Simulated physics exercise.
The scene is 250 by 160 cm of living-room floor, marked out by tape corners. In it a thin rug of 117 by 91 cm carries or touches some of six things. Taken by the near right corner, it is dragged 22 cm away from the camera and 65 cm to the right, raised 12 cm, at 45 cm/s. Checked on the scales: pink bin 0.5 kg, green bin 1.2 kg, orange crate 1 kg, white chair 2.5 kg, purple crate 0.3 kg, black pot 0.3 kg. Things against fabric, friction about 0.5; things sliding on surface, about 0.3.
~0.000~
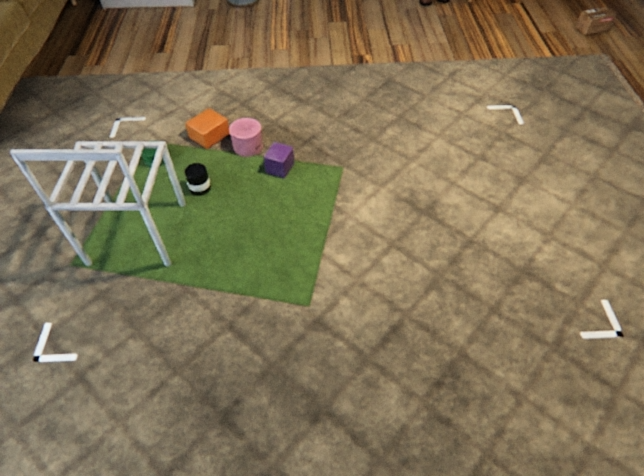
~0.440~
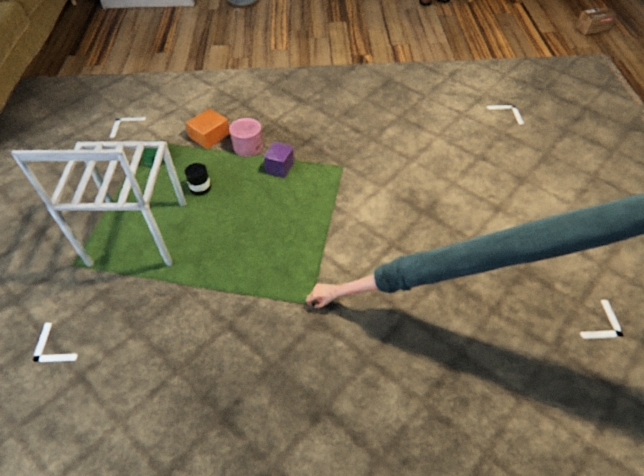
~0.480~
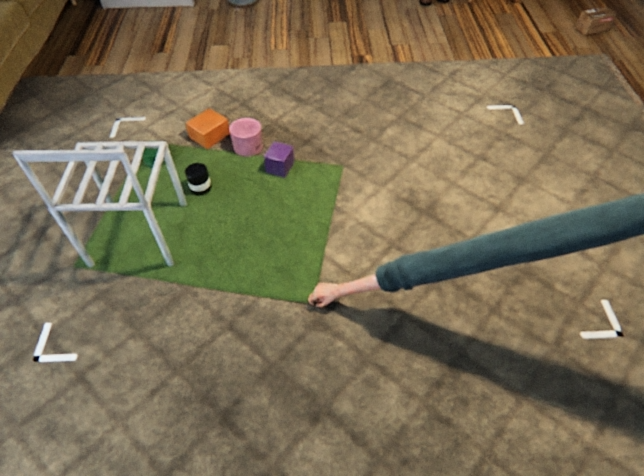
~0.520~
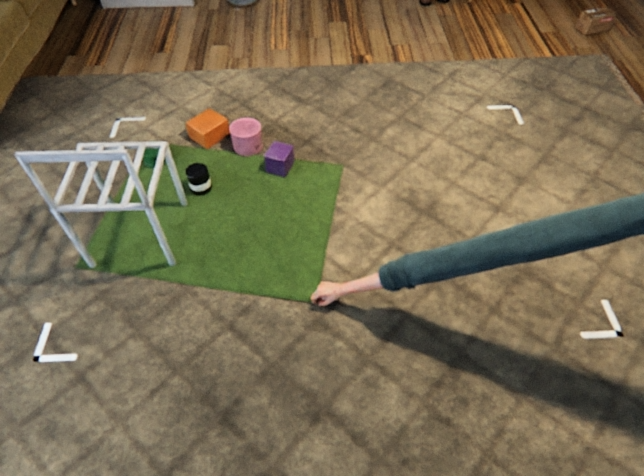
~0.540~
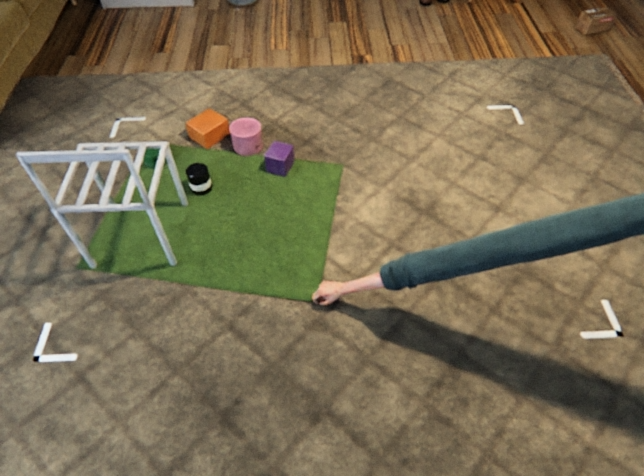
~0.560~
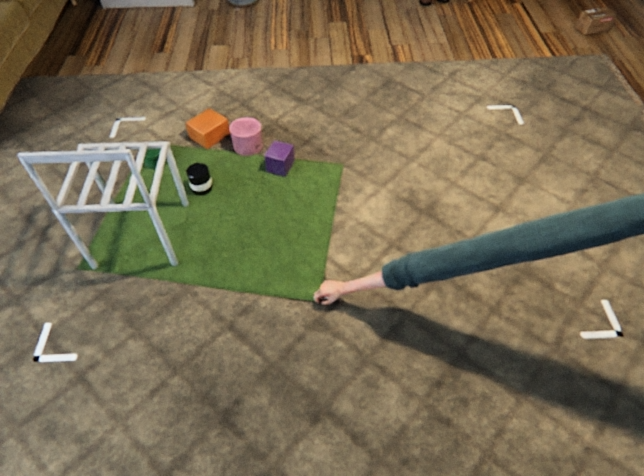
A hand grips the green rug's near right corner and drags it slightly right.
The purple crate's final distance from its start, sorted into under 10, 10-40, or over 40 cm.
Oh, that one goes a decent bit.
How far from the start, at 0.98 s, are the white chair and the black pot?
White chair: 15 cm; black pot: 8 cm.
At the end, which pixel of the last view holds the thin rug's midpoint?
I'd say it sits around (308, 214) in the last picture.
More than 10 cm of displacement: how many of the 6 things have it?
In total, 4 of them qualify.
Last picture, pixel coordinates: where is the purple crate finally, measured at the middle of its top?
The top ends up close to (333, 142) in the last picture.
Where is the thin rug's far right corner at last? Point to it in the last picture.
That corner settles near pixel (386, 141) in the last view.
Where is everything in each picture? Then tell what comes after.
In the first picture, purple crate (279, 152); thin rug corners (344, 167) (309, 307).
In the second picture, thin rug corners (344, 166); grip (312, 305).
In the third picture, thin rug corners (344, 166); grip (314, 304).
In the fourth picture, thin rug corners (344, 165); grip (317, 303).
In the fifth picture, thin rug corners (344, 165); grip (318, 303).
In the sixth picture, purple crate (279, 150); thin rug corners (344, 164); grip (320, 302).
At 1.0 s, middle of the thin rug at (241, 211); purple crate 6 cm off its start, white chair 17 cm off its start, green bin 9 cm off its start.
At 1.4 s, middle of the thin rug at (264, 212); purple crate 12 cm off its start, white chair 33 cm off its start, black pot 20 cm off its start.
At 1.8 s, middle of the thin rug at (292, 213); purple crate 23 cm off its start at (319, 144), white chair 50 cm off its start at (215, 197), black pot 34 cm off its start at (259, 180).
At 2.2 s, middle of the thin rug at (308, 214); purple crate 30 cm off its start, white chair 60 cm off its start, black pot 43 cm off its start.
At 2.8 s, middle of the thin rug at (308, 214); purple crate 31 cm off its start at (333, 142), white chair 60 cm off its start at (236, 200), black pot 43 cm off its start at (276, 182), green bin 41 cm off its start at (206, 178).
